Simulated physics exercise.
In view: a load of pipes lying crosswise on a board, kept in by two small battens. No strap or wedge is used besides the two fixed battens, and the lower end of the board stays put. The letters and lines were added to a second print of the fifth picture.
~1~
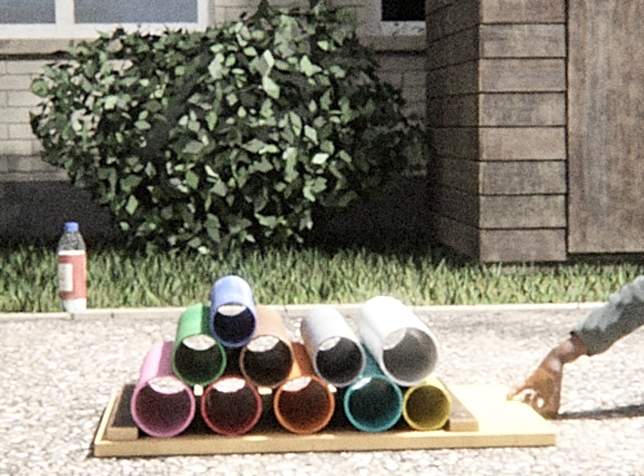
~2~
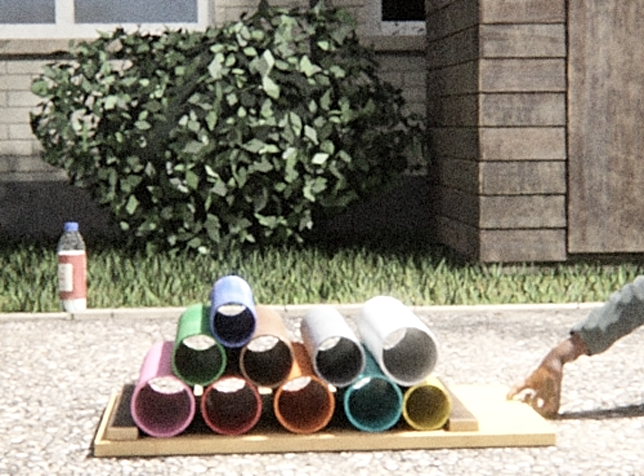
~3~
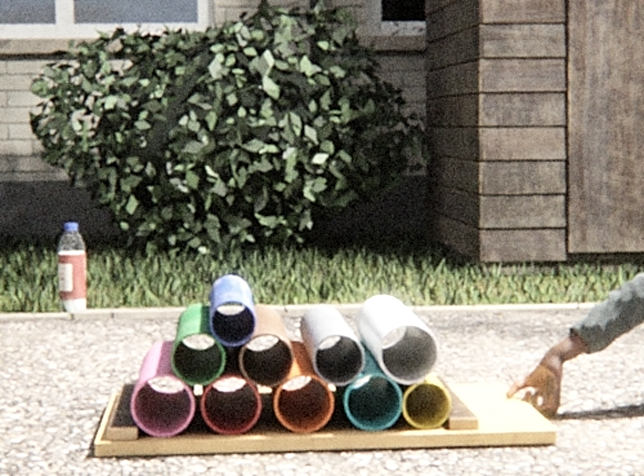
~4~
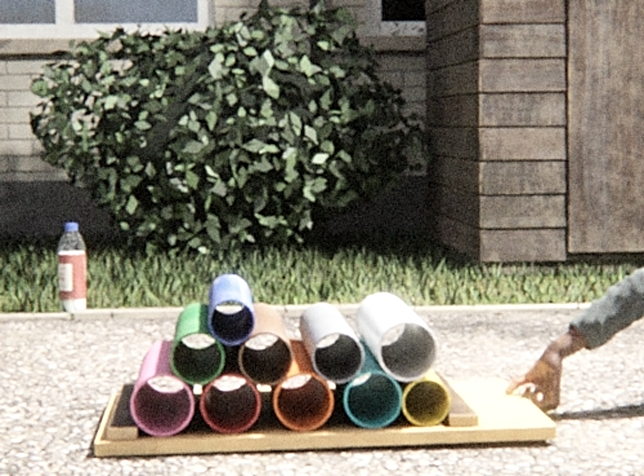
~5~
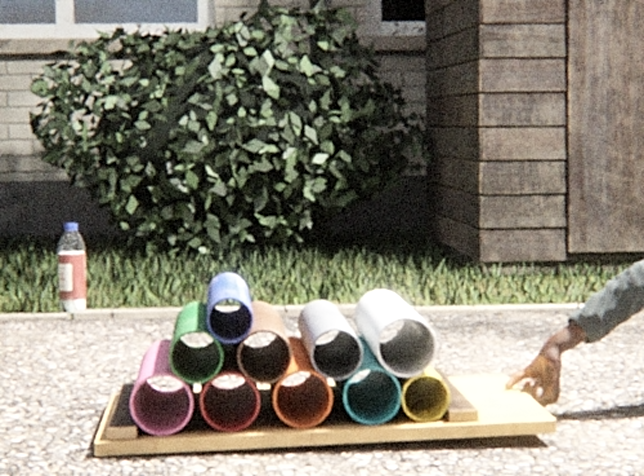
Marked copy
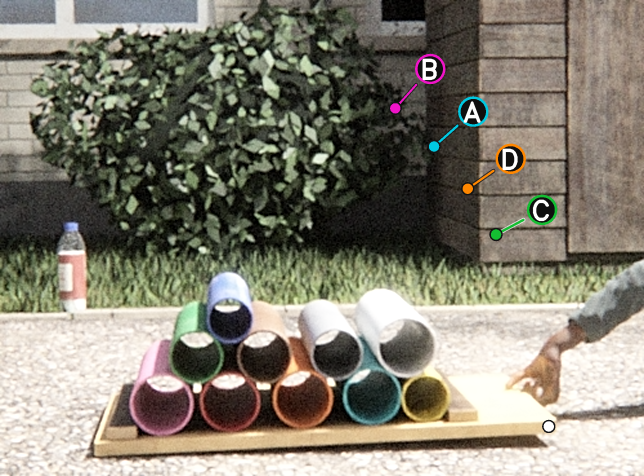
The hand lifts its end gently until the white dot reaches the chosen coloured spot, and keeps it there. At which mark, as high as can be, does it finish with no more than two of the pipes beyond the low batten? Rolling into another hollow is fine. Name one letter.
Lift it to C and no more.
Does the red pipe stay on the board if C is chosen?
Yes.
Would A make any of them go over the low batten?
At A: Yes.
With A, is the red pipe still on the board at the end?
No.
On the marked copy, A at (434, 146); B at (396, 109); C at (496, 234); D at (468, 189); the white dot at (549, 426).
Following C. Soon after the start, board at 16°.
Later, board at 27°.
In the end, board at 27°, none over the low batten.
As for the rest, A ten over the low batten; B ten over the low batten; D ten over the low batten.
